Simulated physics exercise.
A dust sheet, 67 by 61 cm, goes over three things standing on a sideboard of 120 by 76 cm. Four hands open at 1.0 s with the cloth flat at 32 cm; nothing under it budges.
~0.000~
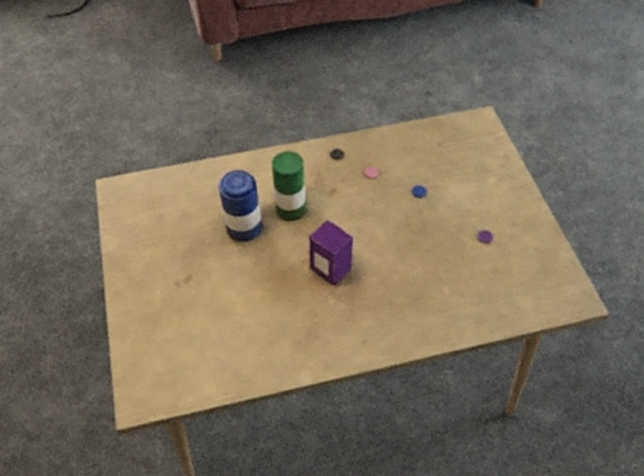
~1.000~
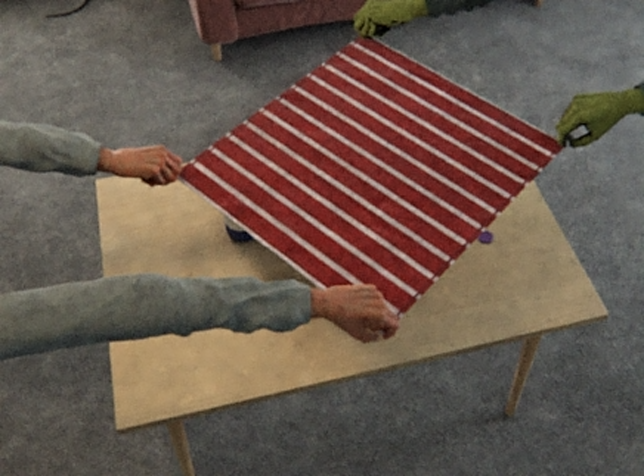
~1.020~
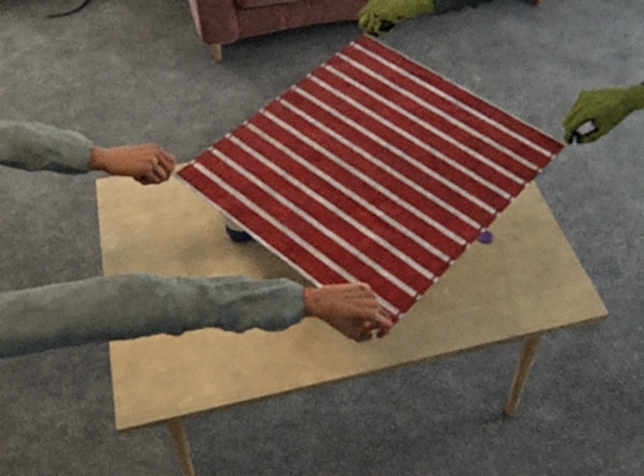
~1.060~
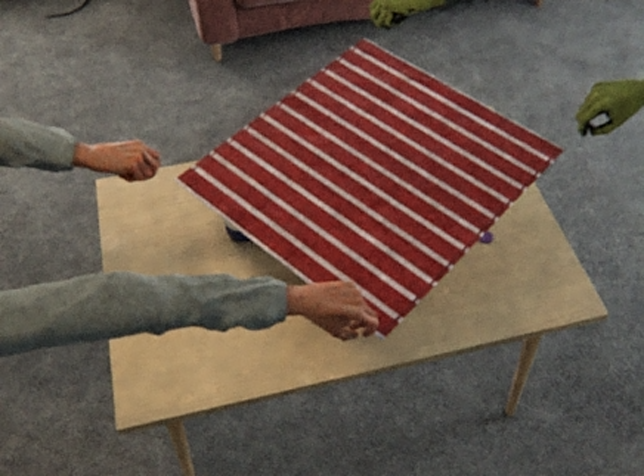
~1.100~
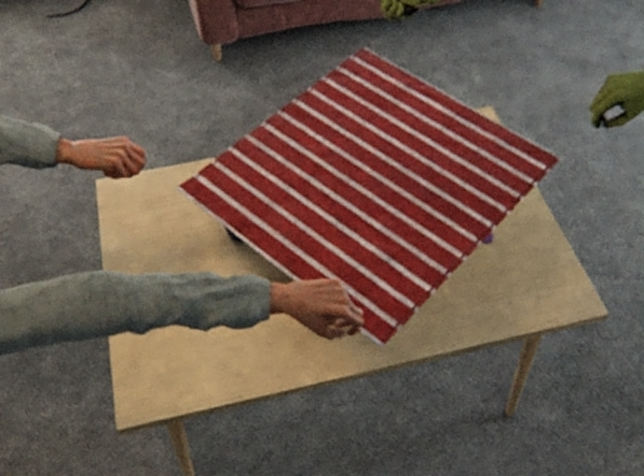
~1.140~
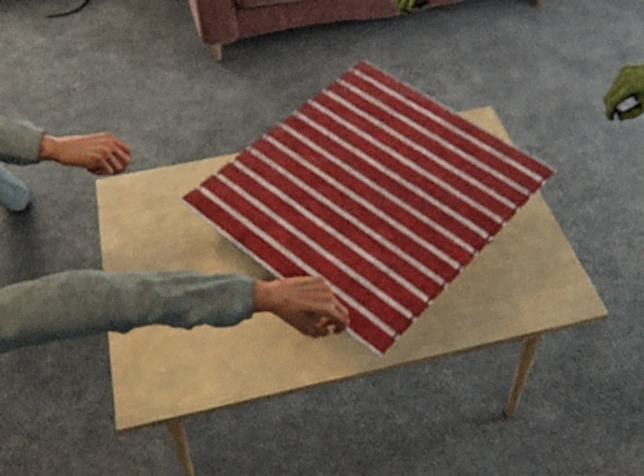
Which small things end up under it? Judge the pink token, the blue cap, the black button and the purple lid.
In order: The pink token gets covered; the blue cap ends under the cloth; the black button gets covered; the purple lid gets covered.
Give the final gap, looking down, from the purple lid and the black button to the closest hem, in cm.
Roughly 3 cm, 4 cm.
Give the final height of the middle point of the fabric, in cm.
About 7 cm.
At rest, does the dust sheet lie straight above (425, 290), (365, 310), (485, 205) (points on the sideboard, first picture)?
The first vanishes under it; the second vanishes under it; the third stays uncovered.
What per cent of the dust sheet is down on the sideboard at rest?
About 40 %.
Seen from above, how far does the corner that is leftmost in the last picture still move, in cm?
Some 6 cm.
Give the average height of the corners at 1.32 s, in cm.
About 3 cm.
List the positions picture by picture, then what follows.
In the first frame, pink token (372, 172); blue cap (419, 191); black button (337, 153); purple lid (486, 236); green tin (287, 162), 19 cm tall; purple box (331, 236), 14 cm tall; blue bottle (237, 182), 19 cm tall.
In the second frame, dust sheet corners (383, 336) (173, 175) (365, 33) (566, 144); highest point 32 cm, lowest 32 cm.
In the third frame, dust sheet corners (383, 336) (173, 176); highest point 32 cm, lowest 32 cm.
In the fourth frame, dust sheet corners (383, 340) (174, 180); highest point 30 cm, lowest 30 cm.
In the fifth frame, dust sheet corners (382, 347) (176, 189); highest point 27 cm, lowest 27 cm.
In the sixth frame, dust sheet corners (380, 358) (180, 201) (363, 61) (556, 171); highest point 23 cm, lowest 23 cm.
At 1.3 s, 30 % of it is down, spanning 80 by 82 cm, above blue cap, pink token, purple lid, black button.
At 1.5 s, 35 % of it is down, spanning 79 by 80 cm, above blue cap, pink token, purple lid, black button.
At 1.7 s, 40 % of it is down, spanning 77 by 80 cm, above blue cap, pink token, purple lid, black button.
At 1.9 s, 40 % of it is down, spanning 78 by 78 cm, above blue cap, pink token, purple lid, black button.
At 2.7 s, 40 % of it is down, spanning 78 by 79 cm, above blue cap, pink token, purple lid, black button.
